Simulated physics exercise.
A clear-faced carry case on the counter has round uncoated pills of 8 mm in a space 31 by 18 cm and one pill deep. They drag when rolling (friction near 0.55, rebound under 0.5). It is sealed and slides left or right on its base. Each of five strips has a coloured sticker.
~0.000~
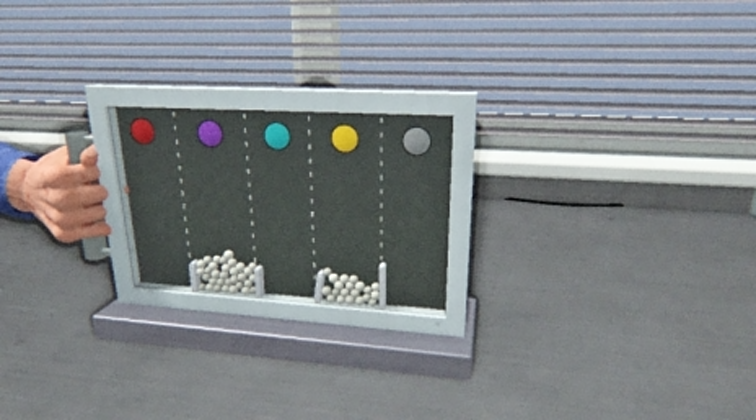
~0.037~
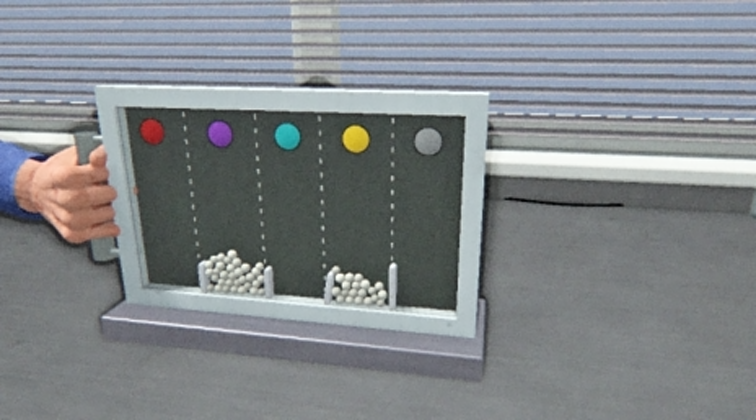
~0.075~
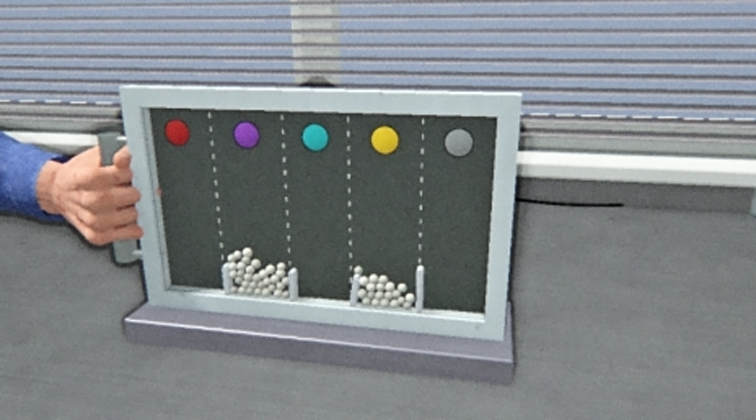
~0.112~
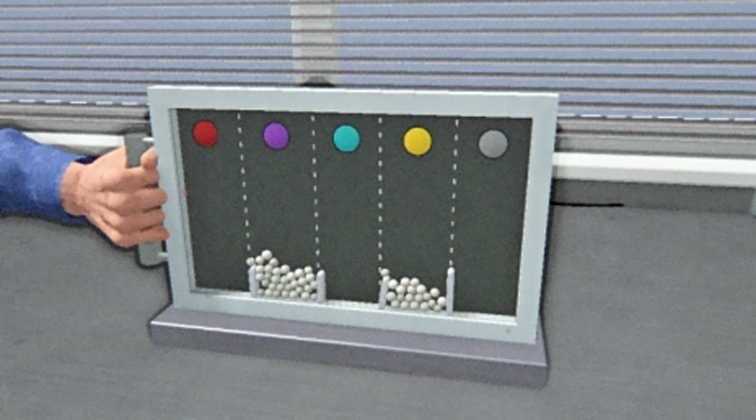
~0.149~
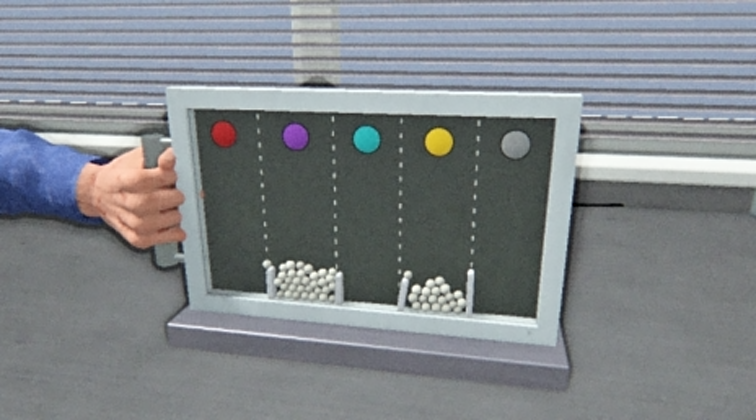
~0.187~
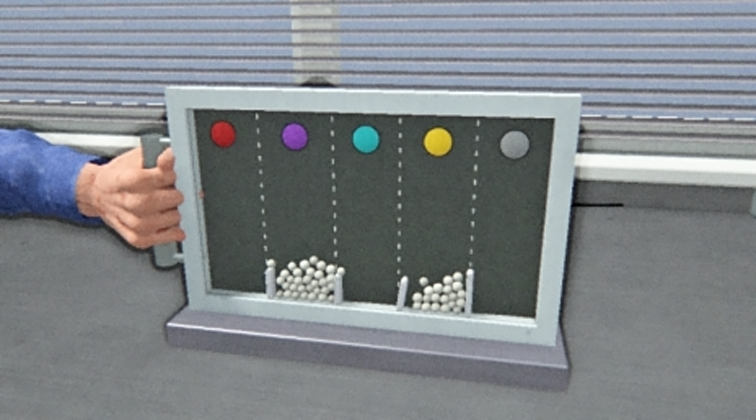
A hand in a blue sleeve grips the left-side handle of an upright, clear-faced case on a dark grey counter, seen from in front and slightly above, with blinds behind. Red, purple, turquoise, yellow and grey stickers run left to right above small white balls heaped between short walls under purple and yellow. The hand slides the case rightward, then pauses, while the heaps shift and the view stays still.
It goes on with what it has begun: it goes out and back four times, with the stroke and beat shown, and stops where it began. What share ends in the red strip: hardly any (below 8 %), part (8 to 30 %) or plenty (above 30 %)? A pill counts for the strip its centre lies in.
Red: Hardly any.
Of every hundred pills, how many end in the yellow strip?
About 35 per cent.
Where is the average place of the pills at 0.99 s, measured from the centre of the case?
Some 1 cm left and 8 cm below.
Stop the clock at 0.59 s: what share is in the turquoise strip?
About 10 per cent.
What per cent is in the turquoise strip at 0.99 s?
Roughly 15 per cent.
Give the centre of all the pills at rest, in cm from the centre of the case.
About 1 cm left and 8 cm below.
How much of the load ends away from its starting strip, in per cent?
Roughly 15 per cent.
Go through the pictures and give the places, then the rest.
At its start; about 50 pills; load centre (273, 281); top pill (229, 255); red (143, 131), purple (210, 134), turquoise (277, 136), yellow (345, 139), grey (417, 141), in the first frame.
In the second frame, 1 cm to the right; load centre (281, 282); top pill (232, 255).
In the third frame, 3 cm to the right; load centre (304, 283); top pill (248, 253); wall ends (420, 270), (357, 277), (293, 273), (227, 267).
In the fourth frame, 6 cm to the right; load centre (332, 286); top pill (267, 255).
In the fifth frame, 8 cm to the right; load centre (354, 288); top pill (300, 266).
In the sixth frame, 8 cm to the right; load centre (358, 288); top pill (314, 261); red (223, 134), purple (295, 137), turquoise (366, 139), yellow (438, 142), grey (515, 145).
After 0.59 s, it is 3 cm to the right; purple 50 %, turquoise 10 %, yellow 40 %.
After 0.99 s, it is at its start; red 5 %, purple 50 %, turquoise 15 %, yellow 35 %.
After 1.33 s, it is at its start; red 5 %, purple 50 %, turquoise 15 %, yellow 35 %.
At rest by 1.9 s, it is at its start; red 5 %, purple 50 %, turquoise 15 %, yellow 35 %, grey 0 %.
